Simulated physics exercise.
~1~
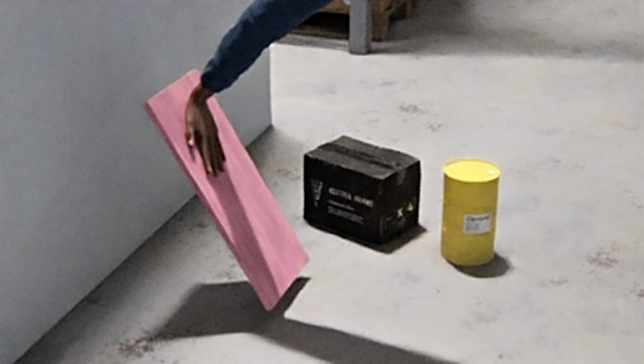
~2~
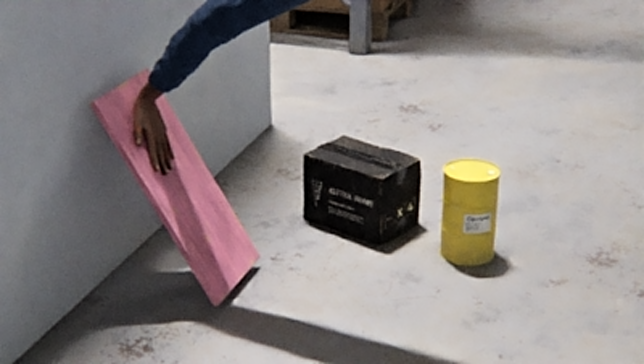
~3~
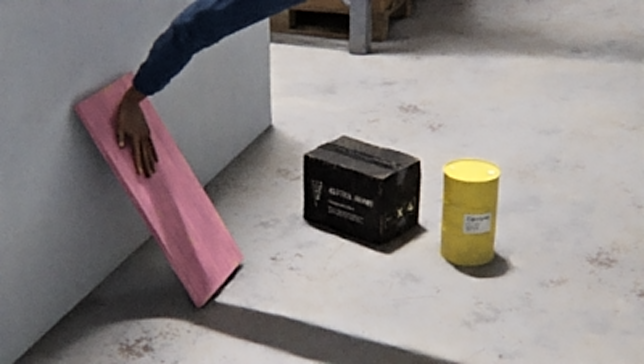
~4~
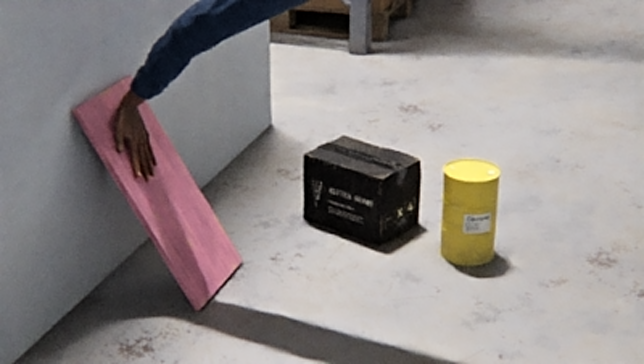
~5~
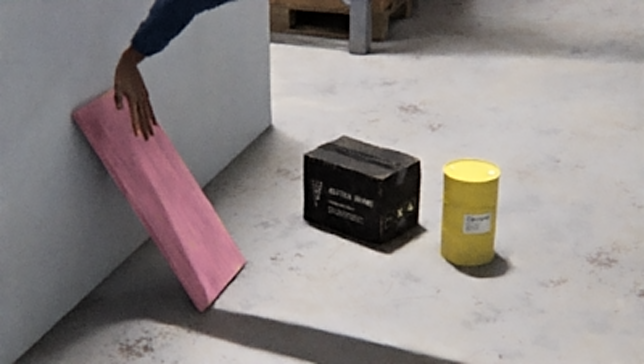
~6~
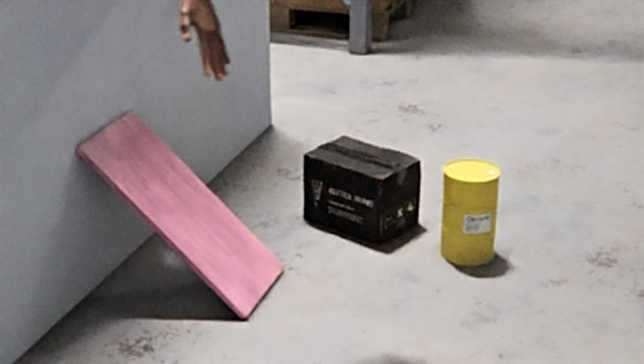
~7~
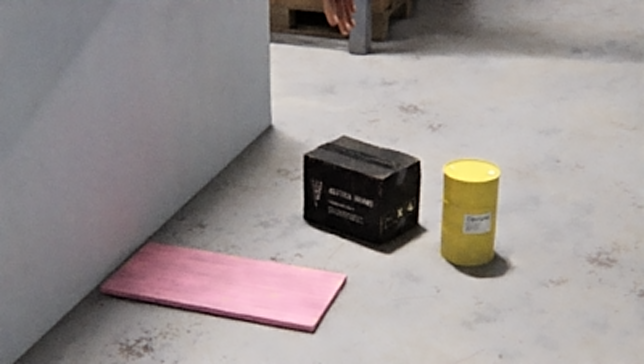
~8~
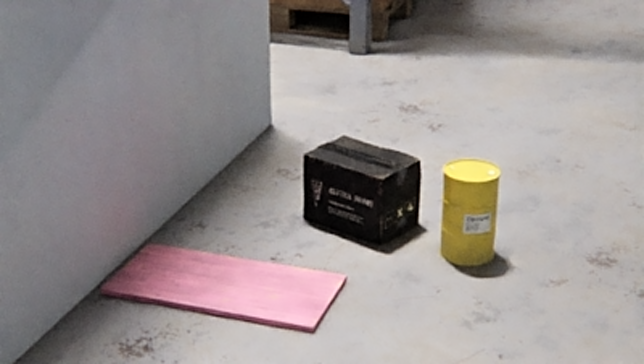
In the video, a hand moves a pink board left and leans it against a gray wall near a black box and a yellow canister, then lets go and withdraws. The board slides down and ends up lying flat on the floor, while the box and canister stay in place.
